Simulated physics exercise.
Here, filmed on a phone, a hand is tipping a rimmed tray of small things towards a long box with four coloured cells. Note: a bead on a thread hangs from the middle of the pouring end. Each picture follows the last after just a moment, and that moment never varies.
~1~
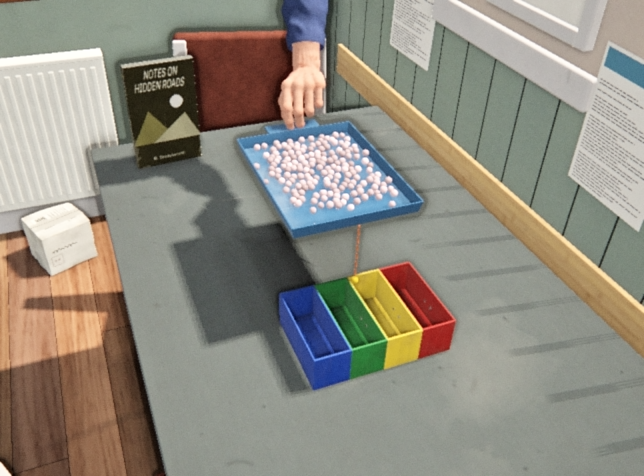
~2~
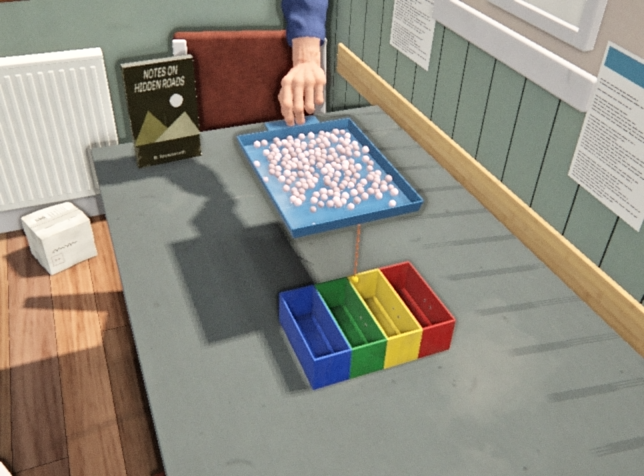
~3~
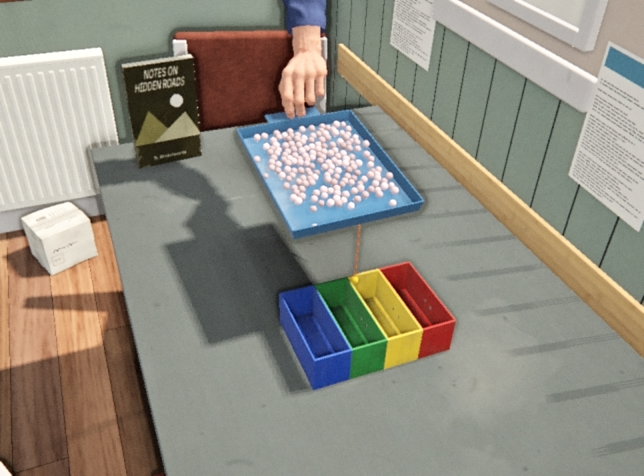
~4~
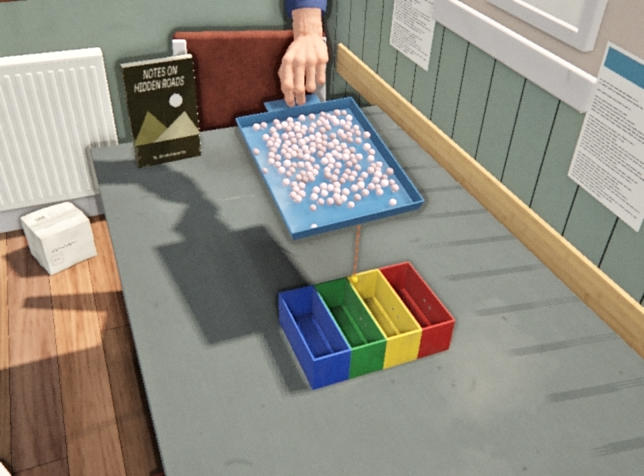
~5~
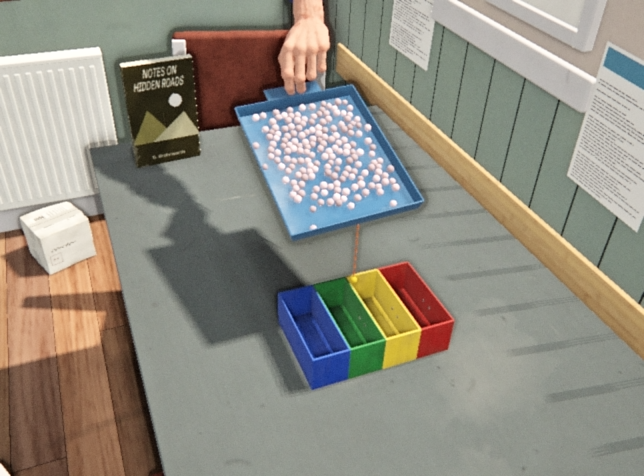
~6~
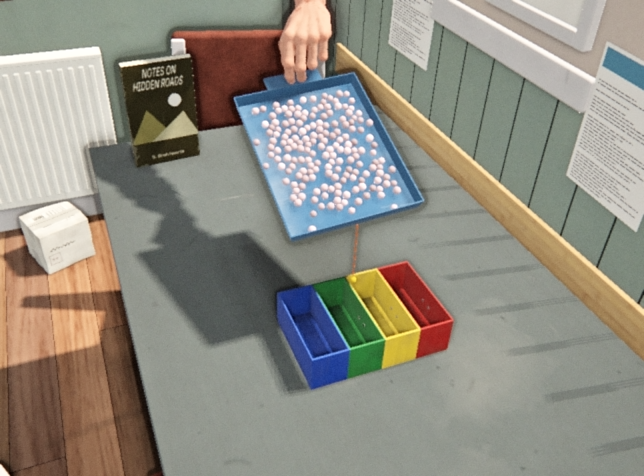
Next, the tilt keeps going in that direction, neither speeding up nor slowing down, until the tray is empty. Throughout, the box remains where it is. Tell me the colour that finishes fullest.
It's blue.
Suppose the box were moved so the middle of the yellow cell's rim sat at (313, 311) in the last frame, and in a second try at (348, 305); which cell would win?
For the first position it is that yellow cell, and for the second it is the cell in green.
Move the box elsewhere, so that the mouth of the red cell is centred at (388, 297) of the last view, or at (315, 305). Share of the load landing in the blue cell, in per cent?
First position: Some 20 %; second position: Some 0 %.
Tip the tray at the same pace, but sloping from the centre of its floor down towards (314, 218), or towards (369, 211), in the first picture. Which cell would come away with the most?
Blue first, the red one second.
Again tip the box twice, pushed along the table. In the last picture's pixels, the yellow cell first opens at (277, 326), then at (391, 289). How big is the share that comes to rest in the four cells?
Roughly 60 %, then roughly 50 %.
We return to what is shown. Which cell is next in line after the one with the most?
It is the green one.
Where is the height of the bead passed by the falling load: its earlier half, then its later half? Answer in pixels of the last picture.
It goes through near (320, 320) first, then near (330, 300).
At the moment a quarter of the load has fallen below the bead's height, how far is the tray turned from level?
About 70°.
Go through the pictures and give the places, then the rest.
Corners of the pouring end at (294, 227) and (420, 200), level; middle of the load at (319, 168), sugar pearls; bead on its thread at (355, 280); blue cell at (332, 367); green cell at (368, 357); yellow cell at (403, 347); red cell at (437, 337), in the first picture.
Corners of the pouring end at (294, 227) and (420, 200), level; middle of the load at (320, 166), in the second picture.
Corners of the pouring end at (294, 228) and (421, 200), tipped barely, lowest at the left corner; middle of the load at (320, 161), in the third picture.
Corners of the pouring end at (294, 230) and (420, 200), tipped a little, lowest at the left corner; middle of the load at (320, 154), in the fourth picture.
Corners of the pouring end at (293, 232) and (420, 199), tipped clearly, lowest at the left corner; middle of the load at (320, 149), a stray few on the move, in the fifth picture.
Corners of the pouring end at (293, 234) and (420, 199), tipped clearly, lowest at the left corner; middle of the load at (321, 147), nearly all on the move; blue cell at (330, 367); green cell at (366, 356); yellow cell at (401, 346); red cell at (434, 336), in the sixth picture.
Soon, tray tipped steeply; about two thirds on the tray; a small part in the blue cell; a small part in the green cell; a stray few in the yellow cell; about a quarter falling or outside the box.
A while on, tray tipped past a quarter turn; a stray few on the tray; about a third in the blue cell; about a quarter in the green cell; a small part in the yellow cell; a stray few in the red cell; about a quarter falling or outside the box.
Towards the end, tray tipped past a quarter turn; about half in the blue cell; about a quarter in the green cell; a small part in the yellow cell; a stray few in the red cell; about a quarter falling or outside the box.
Finally, tray tipped past a quarter turn; about half in the blue cell; about a quarter in the green cell; a small part in the yellow cell; a stray few in the red cell; about a quarter outside the box.
